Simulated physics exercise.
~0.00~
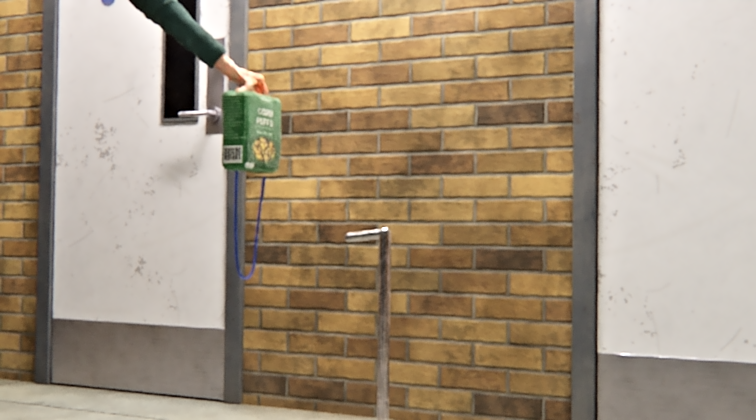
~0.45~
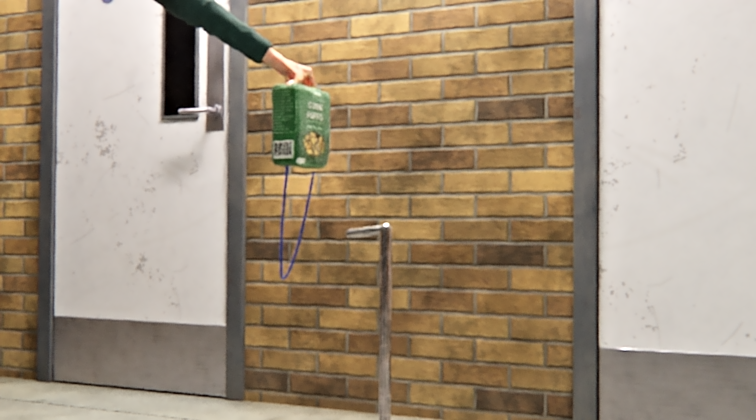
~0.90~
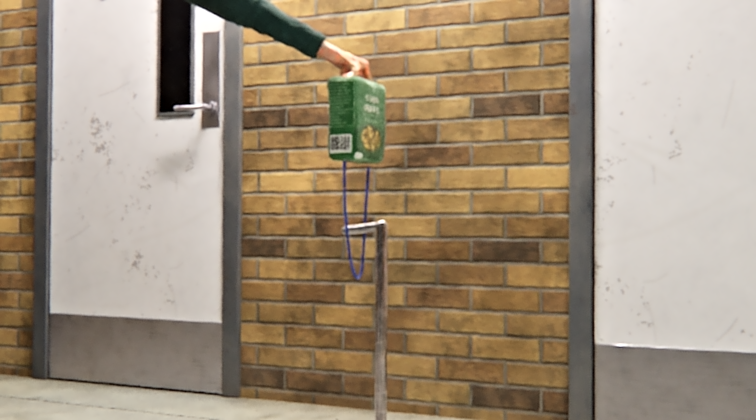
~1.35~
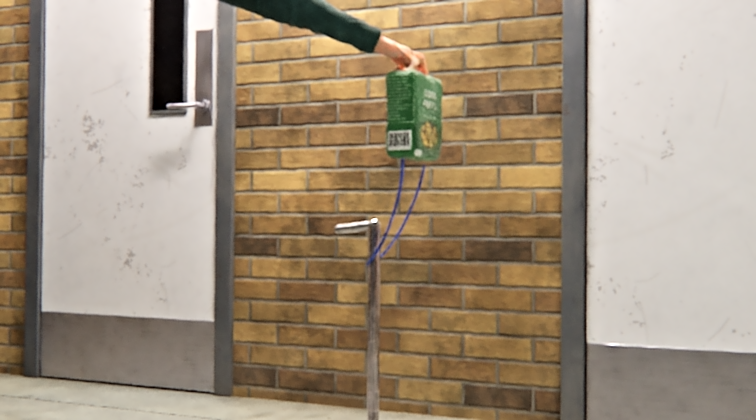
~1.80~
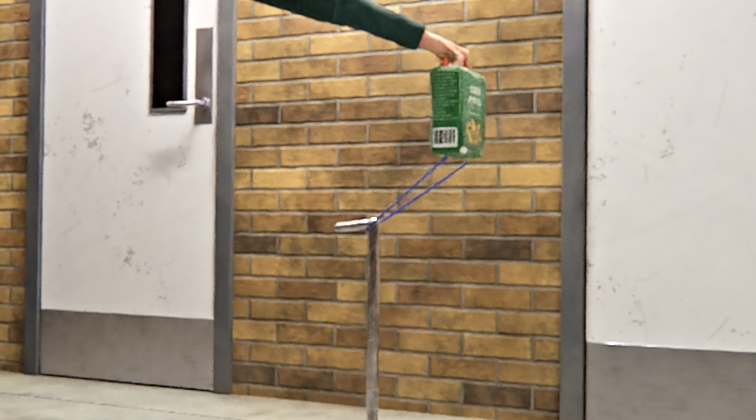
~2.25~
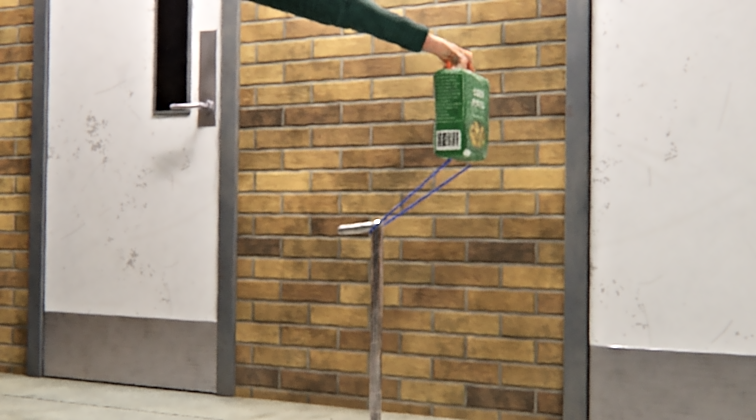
In the video, a hand in a dark green sleeve carries a green bag rightward over a short metal post with a bar on top, its blue loop hanging below, until the loop catches the post and pulls tight, and the hand stops with the bag still held upright.
